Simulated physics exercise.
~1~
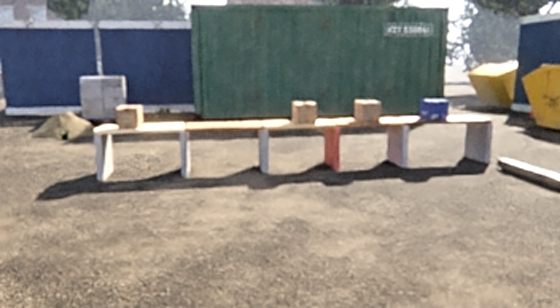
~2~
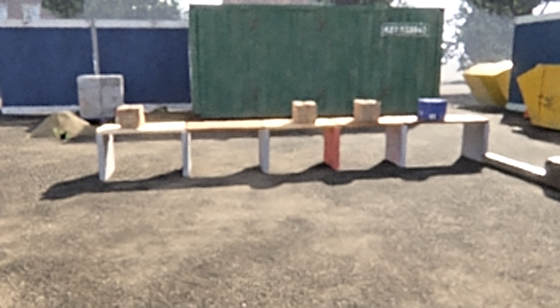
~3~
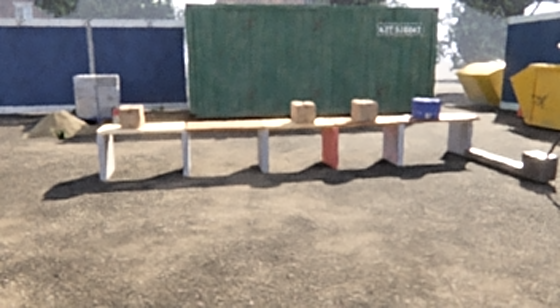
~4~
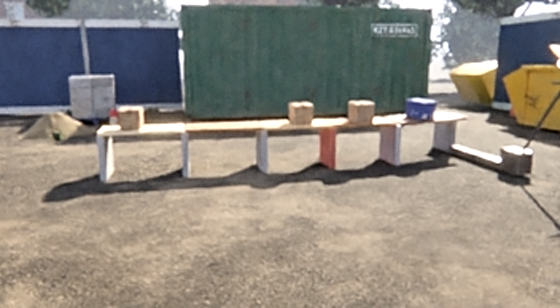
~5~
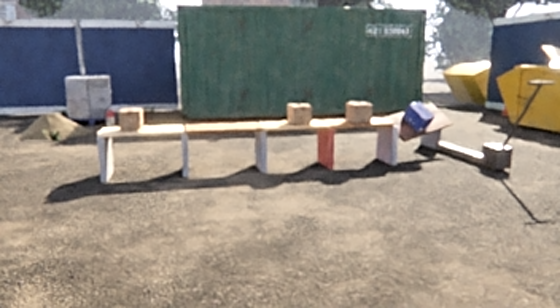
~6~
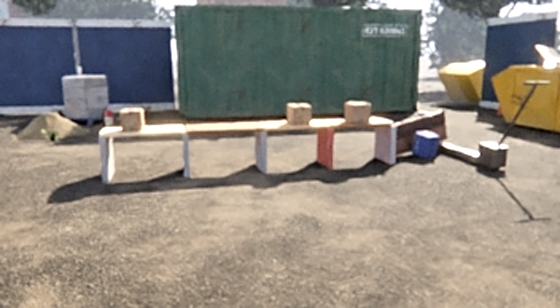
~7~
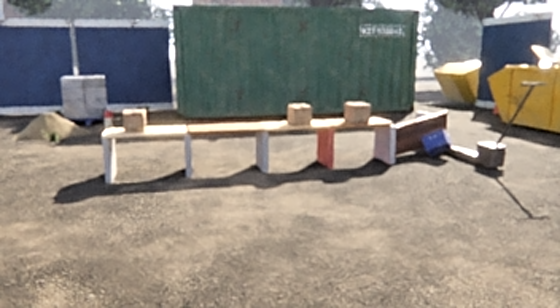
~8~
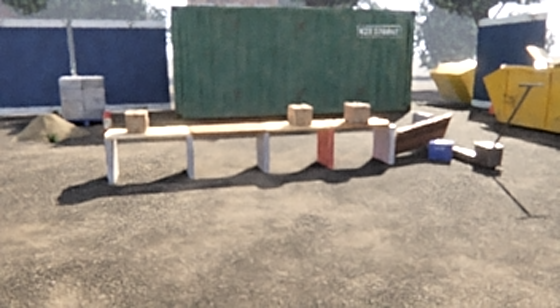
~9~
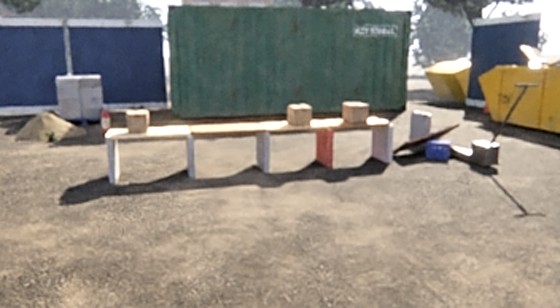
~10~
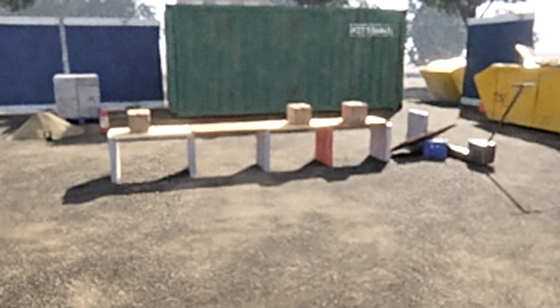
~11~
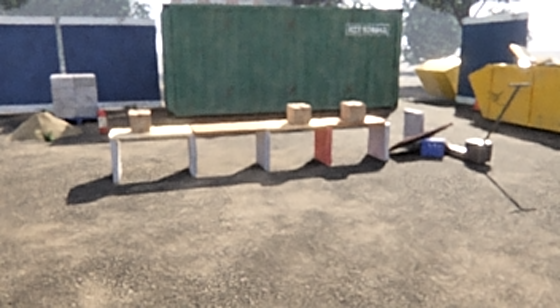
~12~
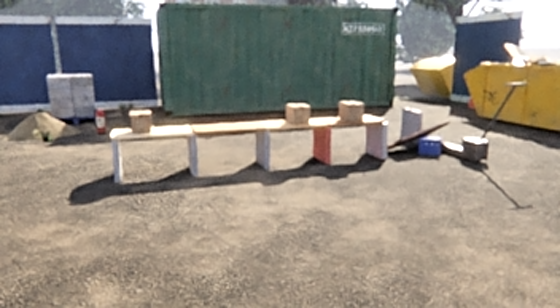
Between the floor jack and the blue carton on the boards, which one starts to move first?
The floor jack moves first, sliding in from the right. The blue carton only tips and falls after that.
In a yard, a jack slides left, dropping an end board and blue carton; others stay.
